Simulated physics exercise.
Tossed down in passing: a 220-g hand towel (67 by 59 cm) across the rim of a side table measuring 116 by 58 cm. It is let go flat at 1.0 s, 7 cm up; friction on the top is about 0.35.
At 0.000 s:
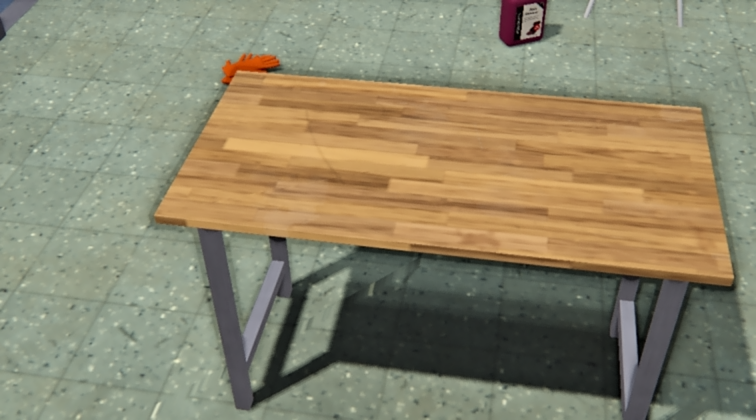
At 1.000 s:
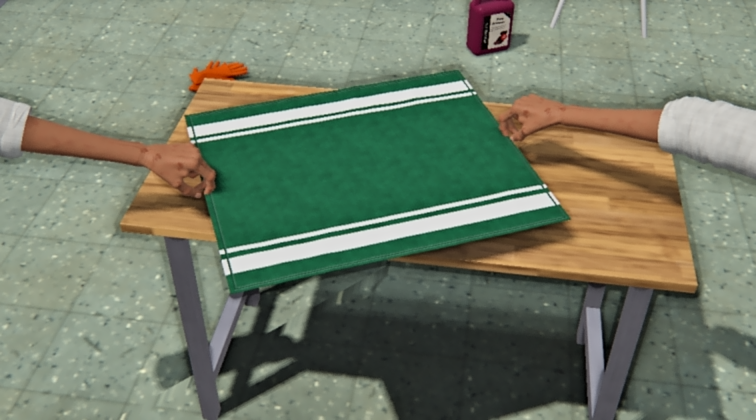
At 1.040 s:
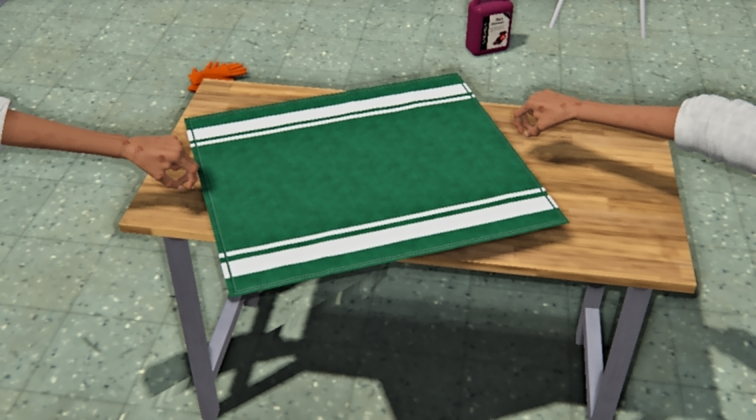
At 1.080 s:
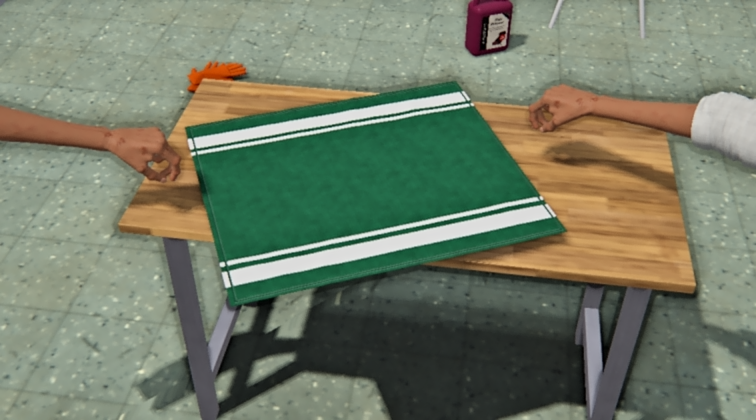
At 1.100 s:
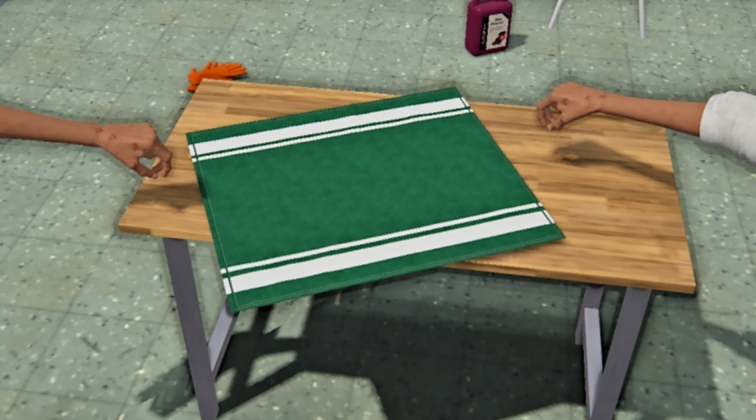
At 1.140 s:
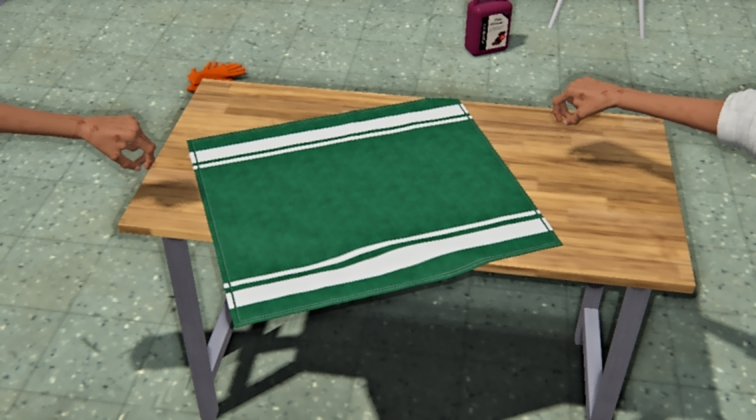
The clip shows a bare wooden side table, then two hands holding a green hand towel with white stripes flat over it. The hands let go and draw apart as the towel shifts slightly toward the near edge, its front rippling.
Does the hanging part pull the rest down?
The hand towel keeps to the top.
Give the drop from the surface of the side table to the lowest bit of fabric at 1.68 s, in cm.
Some 12 cm.
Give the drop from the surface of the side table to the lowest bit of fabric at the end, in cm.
Some 22 cm.
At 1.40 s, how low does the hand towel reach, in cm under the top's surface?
About 10 cm.
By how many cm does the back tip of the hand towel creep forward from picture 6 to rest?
About 0 cm.
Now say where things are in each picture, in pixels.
The first frame shows the bare side table.
The second frame shows hand towel corners (231, 294) (184, 116) (458, 70) (571, 219).
The third frame shows hand towel corners (230, 297) (184, 119).
The fourth frame shows hand towel corners (231, 307) (185, 127).
The fifth frame shows hand towel corners (232, 313) (186, 133).
The sixth frame shows hand towel corners (187, 141) (454, 103) (563, 246).
After 1.4 s, 80 % of the hand towel is still over the top.
After 1.7 s, 80 % of the hand towel is still over the top.
After 1.9 s, 80 % of the hand towel is still over the top.
After 2.2 s, 80 % of the hand towel is still over the top.
After 4.4 s, 80 % of the hand towel is still over the top.
